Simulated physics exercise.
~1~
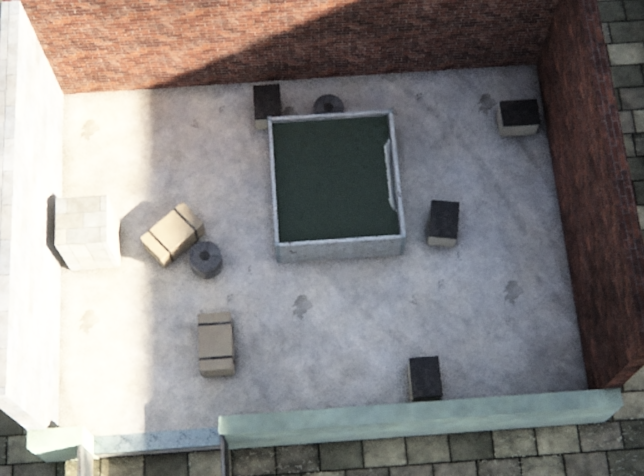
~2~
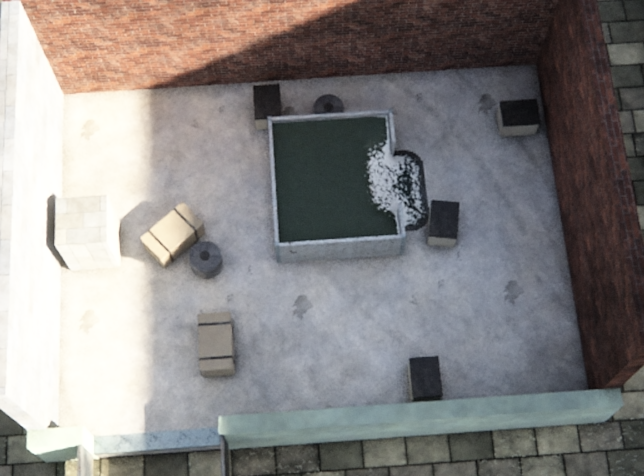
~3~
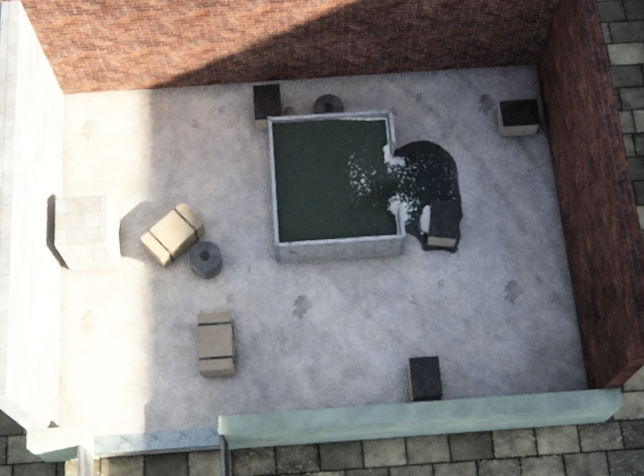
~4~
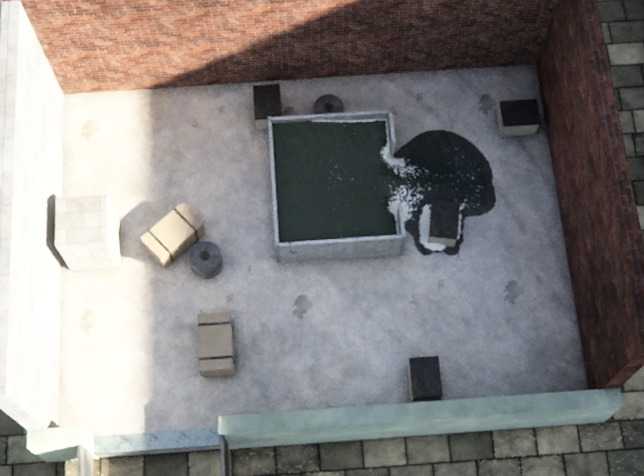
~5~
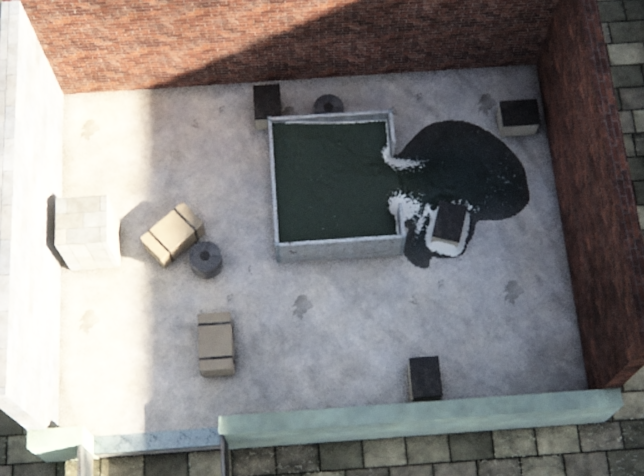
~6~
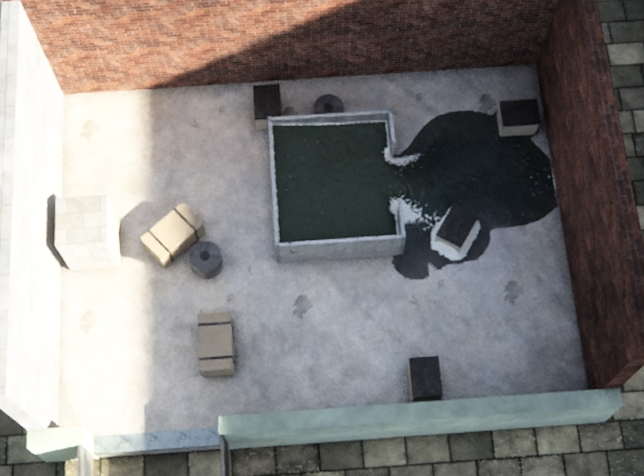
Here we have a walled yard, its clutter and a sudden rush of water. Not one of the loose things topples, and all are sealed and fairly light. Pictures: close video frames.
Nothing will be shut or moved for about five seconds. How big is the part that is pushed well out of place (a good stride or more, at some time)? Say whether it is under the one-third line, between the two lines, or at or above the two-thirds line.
I expect the share pushed well aside to be a third to two thirds.
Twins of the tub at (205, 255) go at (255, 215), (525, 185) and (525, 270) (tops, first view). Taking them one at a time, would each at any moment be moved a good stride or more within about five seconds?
First remains in place, second driven off, third driven off.
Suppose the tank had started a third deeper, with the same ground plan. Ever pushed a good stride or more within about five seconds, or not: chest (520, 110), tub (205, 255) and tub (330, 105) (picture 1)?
Taking them as listed - the full distance for the first, a shorter distance for the second, the full distance for the third.
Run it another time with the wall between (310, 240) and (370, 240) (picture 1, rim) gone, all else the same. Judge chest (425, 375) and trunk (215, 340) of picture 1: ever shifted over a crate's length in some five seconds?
First beyond that mark, then under that mark.
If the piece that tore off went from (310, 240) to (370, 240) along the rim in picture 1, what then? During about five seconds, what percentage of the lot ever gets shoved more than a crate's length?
Close to 10 in a hundred.
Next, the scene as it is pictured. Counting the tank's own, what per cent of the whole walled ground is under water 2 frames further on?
Roughly 25 %.
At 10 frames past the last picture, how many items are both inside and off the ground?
Exactly 1 of them.
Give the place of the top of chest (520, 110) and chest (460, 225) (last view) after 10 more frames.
First object around (515, 67); second object around (514, 293).
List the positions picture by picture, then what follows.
A chest at (444, 218), on the bottom; a tub at (205, 256) rests on the ground; 0 of 8 have shifted, in the first frame.
A chest at (444, 218) rests on the ground; a tub at (205, 256), on the bottom; 0 of 8 have shifted, in the second frame.
A chest at (444, 218) rests on the ground; a tub at (205, 256) rests on the ground; 0 of 8 have shifted, in the third frame.
A chest at (445, 219), on the bottom; a tub at (205, 256) rests on the ground; 0 of 8 have shifted, in the fourth frame.
A chest at (450, 221) rests on the ground, close to its start; a tub at (205, 256), on the bottom; 1 of 8 have shifted, in the fifth frame.
A chest at (458, 224) rests on the ground, close to its start; a tub at (205, 256), on the bottom; 1 of 8 have shifted, in the sixth frame.
A moment on, 1 of 8 are well off their spots; 0 afloat.
Next, 2 of 8 are well off their spots; 1 afloat.
Later, 2 of 8 are well off their spots; 0 afloat.
In the end, 4 of 8 are well off their spots, and 4 have been at some point; 1 afloat.
